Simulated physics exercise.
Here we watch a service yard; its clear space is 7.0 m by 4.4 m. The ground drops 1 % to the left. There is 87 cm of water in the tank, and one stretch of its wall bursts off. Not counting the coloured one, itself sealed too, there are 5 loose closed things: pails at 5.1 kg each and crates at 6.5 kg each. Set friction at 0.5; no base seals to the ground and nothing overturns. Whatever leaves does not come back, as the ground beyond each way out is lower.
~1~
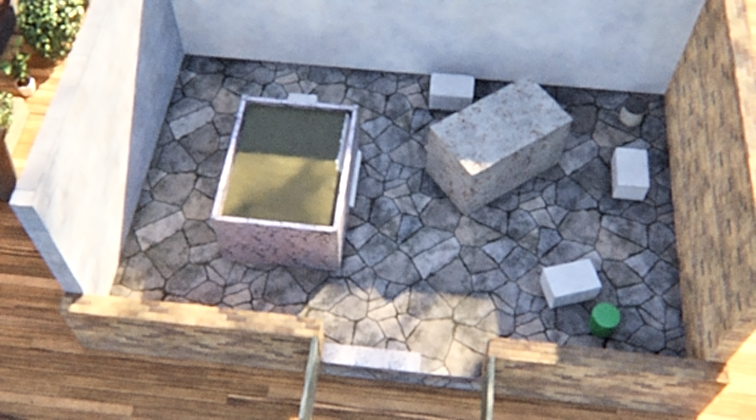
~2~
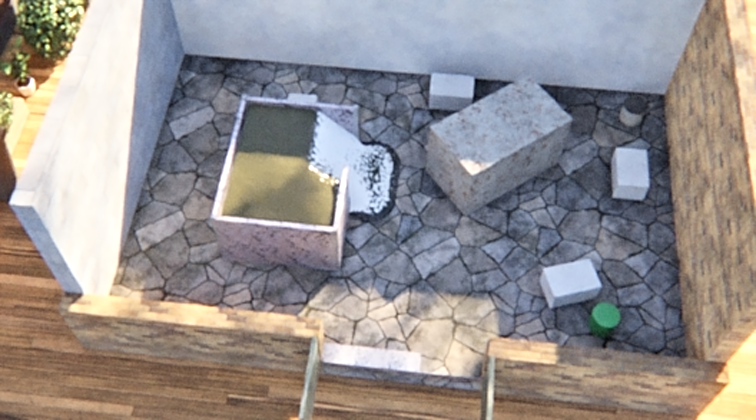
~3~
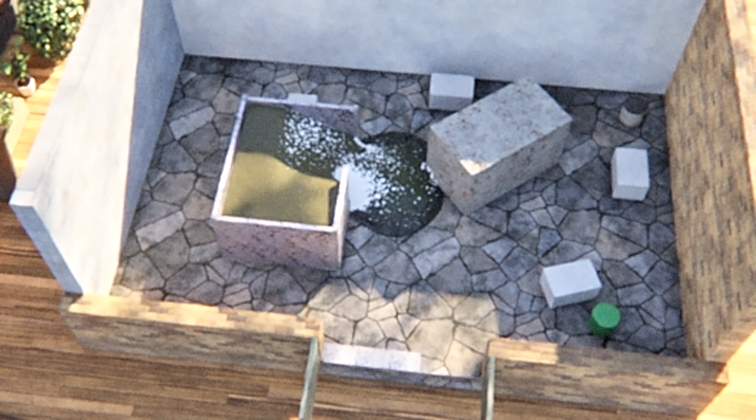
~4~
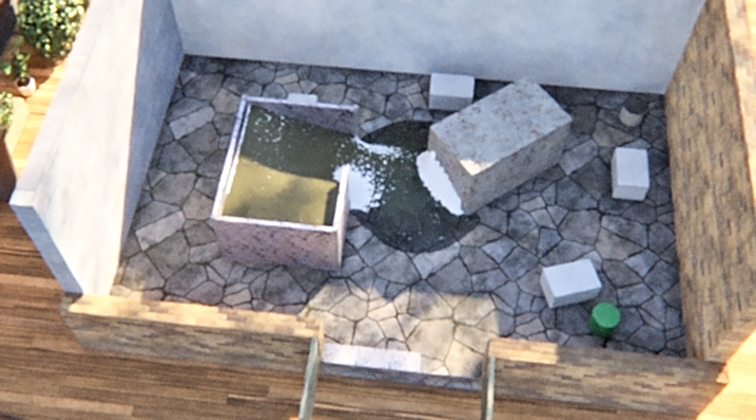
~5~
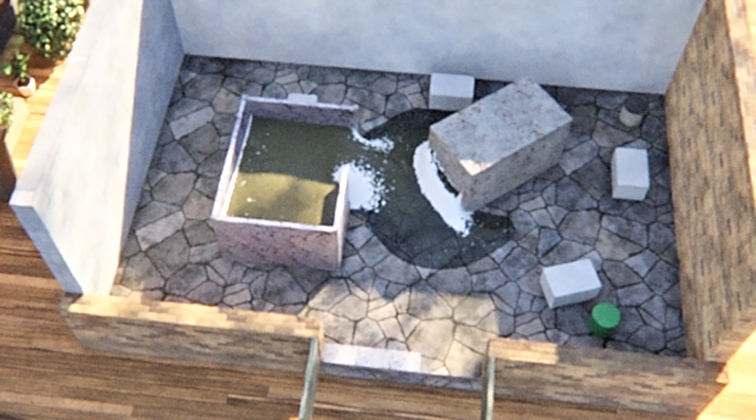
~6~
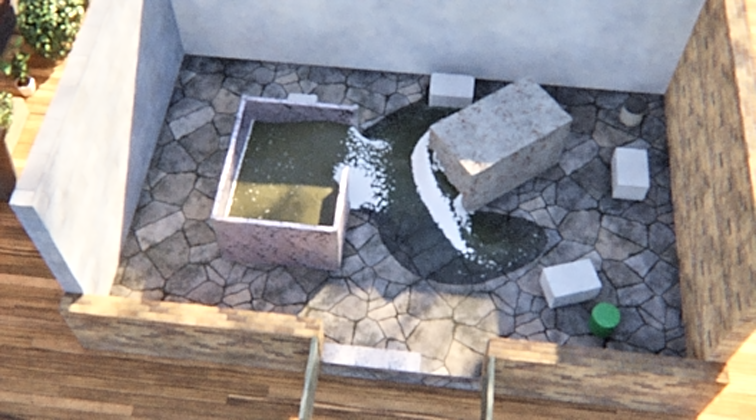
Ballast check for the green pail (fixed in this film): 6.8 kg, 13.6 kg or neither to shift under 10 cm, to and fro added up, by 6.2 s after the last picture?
Watching this, I'd bet no version stays within bounds.
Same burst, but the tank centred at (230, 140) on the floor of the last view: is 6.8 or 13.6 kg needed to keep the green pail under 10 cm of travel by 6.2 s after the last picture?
In that case the answer is that both weights fall short.
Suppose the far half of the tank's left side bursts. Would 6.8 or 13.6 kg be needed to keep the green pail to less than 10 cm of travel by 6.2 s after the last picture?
Under that change, only the second option works.
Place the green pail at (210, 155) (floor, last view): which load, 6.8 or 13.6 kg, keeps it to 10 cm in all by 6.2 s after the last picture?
Looks like the outcome is this: The lighter one does it.
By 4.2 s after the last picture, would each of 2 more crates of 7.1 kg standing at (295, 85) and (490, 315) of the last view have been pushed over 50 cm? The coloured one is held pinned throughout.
One after the other: Goes beyond it, then goes beyond it.
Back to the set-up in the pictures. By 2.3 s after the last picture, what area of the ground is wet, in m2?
Roughly 21 m2.
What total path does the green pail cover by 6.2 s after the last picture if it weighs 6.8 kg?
Some 500 centimetres of travel in total.
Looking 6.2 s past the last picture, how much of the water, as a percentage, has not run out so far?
Remaining: Approx. 82 per cent.
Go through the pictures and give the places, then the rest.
In the first picture, the green pail at (607, 315), on the bottom; water covers 2.5 m2; 0 of 6 have shifted.
In the second picture, the green pail at (607, 315), on the bottom; water covers 3.1 m2; 0 of 6 have shifted.
In the third picture, the green pail at (607, 315) rests on the ground; 4.1 m2 under water; 0 of 6 have shifted.
In the fourth picture, the green pail at (607, 315), on the bottom; 4.9 m2 under water; 0 of 6 have shifted.
In the fifth picture, the green pail at (607, 315) rests on the ground; water covers 5.8 m2; 0 of 6 have shifted.
In the sixth picture, the green pail at (607, 315), on the bottom; water covers 6.6 m2; 0 of 6 have shifted.
Then, 0.6 s after the last picture the green pail would be 10 cm from its start with 6.8 kg and 4 cm from its start with 13.6 kg; 2 cm of water round it then.
Then, 2.3 s after the last picture the green pail would be 102 cm from its start with 6.8 kg and 20 cm from its start with 13.6 kg; 12 cm of water round it then.
Then, 4.2 s after the last picture the green pail would be 128 cm from its start with 6.8 kg and 17 cm from its start with 13.6 kg; 12 cm of water round it then.
Then, 6.2 s after the last picture the green pail would be 203 cm from its start with 6.8 kg and 17 cm from its start with 13.6 kg; 7 cm of water round it then.
